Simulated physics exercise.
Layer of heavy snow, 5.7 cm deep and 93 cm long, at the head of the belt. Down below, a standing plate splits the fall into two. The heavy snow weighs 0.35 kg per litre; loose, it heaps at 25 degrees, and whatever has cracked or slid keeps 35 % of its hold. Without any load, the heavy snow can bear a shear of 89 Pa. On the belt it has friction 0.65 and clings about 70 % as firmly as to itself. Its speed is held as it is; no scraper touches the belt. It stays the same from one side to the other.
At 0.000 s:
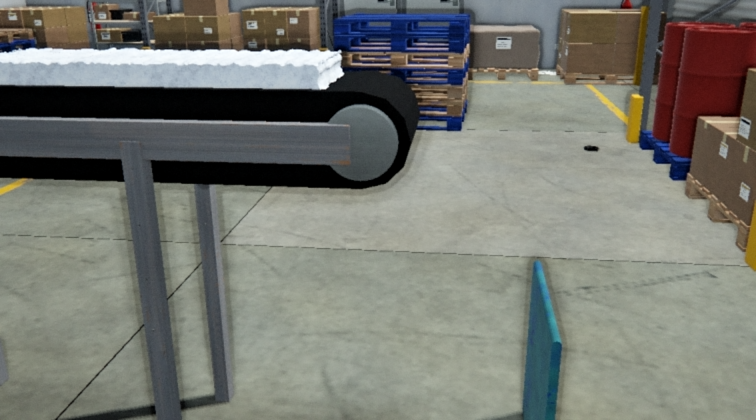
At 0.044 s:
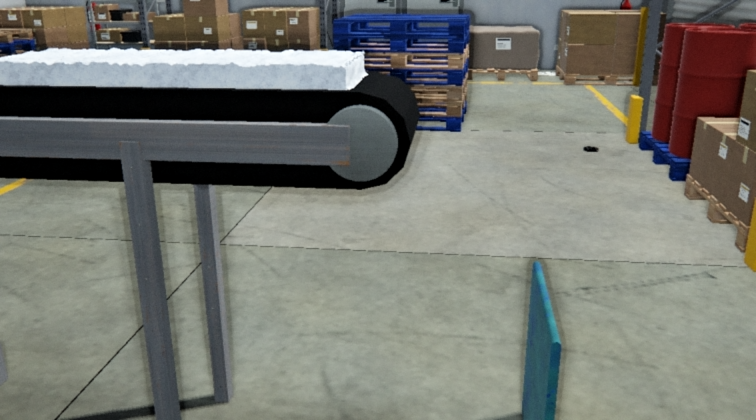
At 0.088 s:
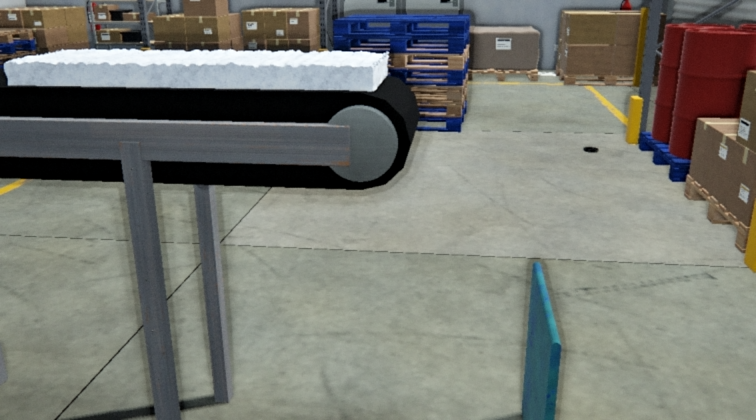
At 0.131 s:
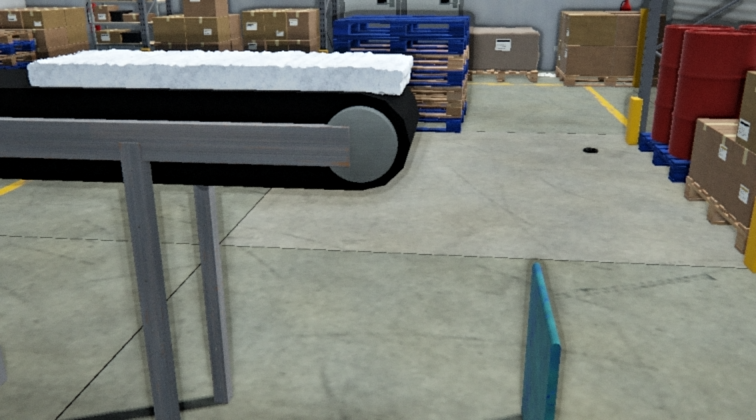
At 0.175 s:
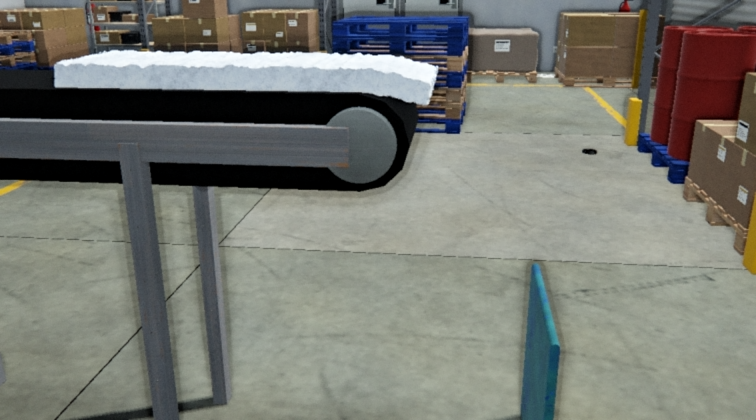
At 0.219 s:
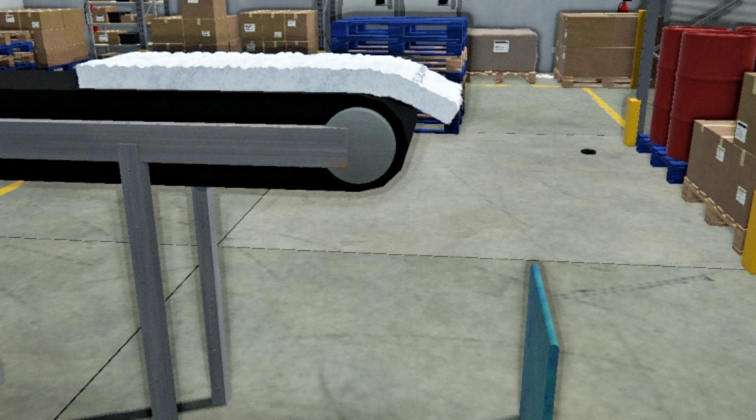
In a warehouse with a pale concrete floor, a fixed camera looks from the side at the end of a conveyor. A thick white slab lies on the black belt at left, above grey metal legs, with a teal upright plate below, blue pallets and cartons behind, and red drums at right. The slab slides steadily right, passes over the roller, and its front end bends downward, cracking.
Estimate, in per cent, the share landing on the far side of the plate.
Close to 100 out of 100.
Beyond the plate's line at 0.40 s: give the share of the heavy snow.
0 %.
By 0.40 s, 0 % is beyond the plate's line.
By 0.61 s, 37 % is beyond the plate's line.
By 0.81 s, 68 % is beyond the plate's line.
By 1.02 s, 100 % is beyond the plate's line.
By 2.16 s, at the end, 100 % is beyond the plate's line.
